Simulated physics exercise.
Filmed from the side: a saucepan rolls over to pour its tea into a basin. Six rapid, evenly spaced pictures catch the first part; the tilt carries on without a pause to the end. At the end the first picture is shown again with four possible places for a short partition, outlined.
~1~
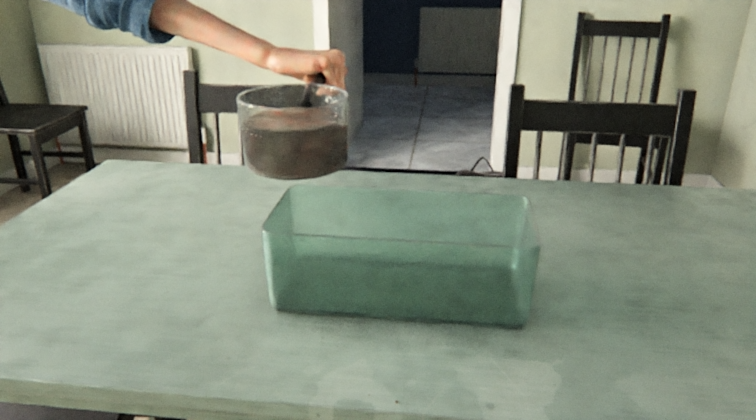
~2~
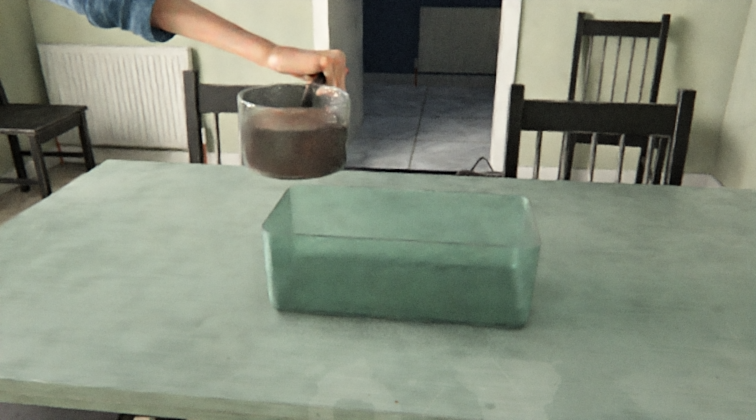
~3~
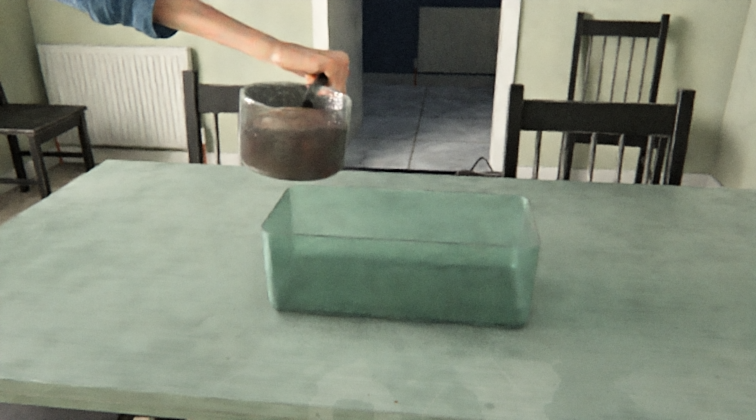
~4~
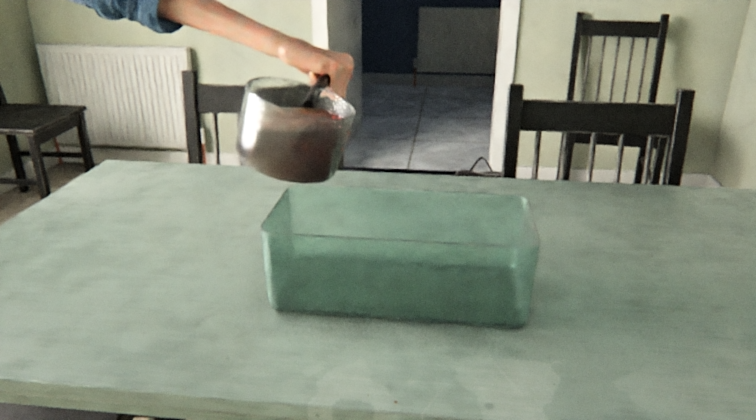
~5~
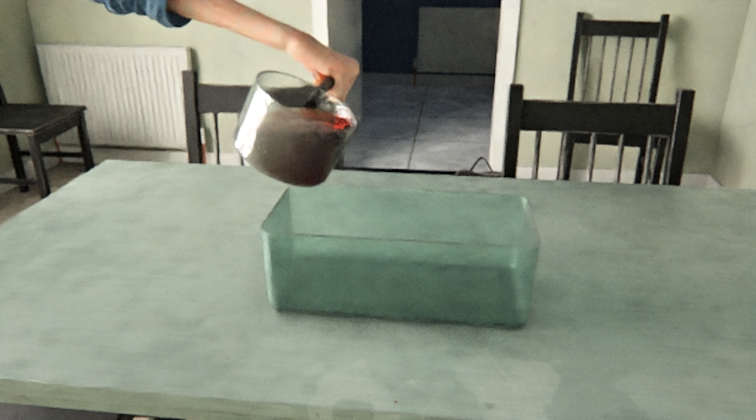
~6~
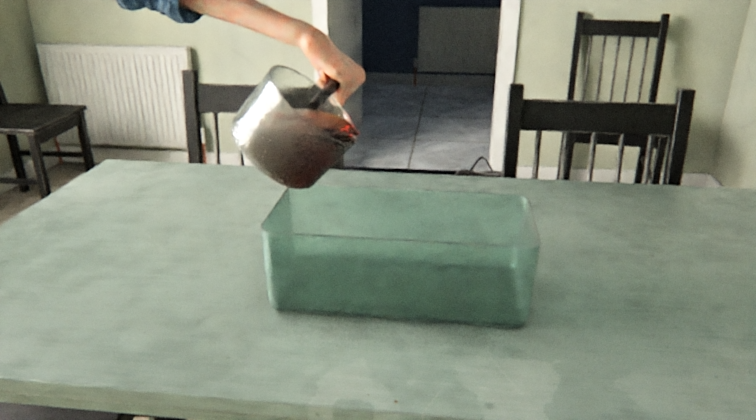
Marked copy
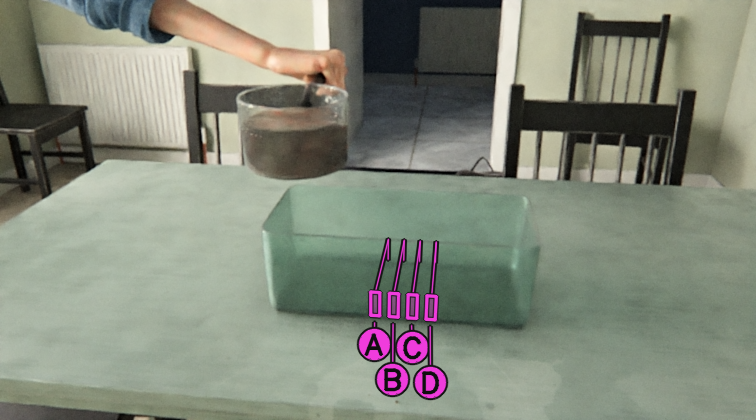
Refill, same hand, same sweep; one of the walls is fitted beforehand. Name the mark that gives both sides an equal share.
Choose A.
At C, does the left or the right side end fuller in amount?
The left one.
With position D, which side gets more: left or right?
More ends on the left.
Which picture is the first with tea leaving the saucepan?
Picture 6.
In magenta, A at (374, 322); B at (393, 323); C at (411, 325); D at (430, 326).
Choosing A, about 48 % ends left of the wall and 51 % right of it.
Choosing B, about 78 % ends left of the wall and 19 % right of it; 3 % is lost outside.
Choosing C, about 85 % ends left of the wall and 12 % right of it; 3 % is lost outside.
Choosing D, about 78 % ends left of the wall and 17 % right of it; 5 % is lost outside.
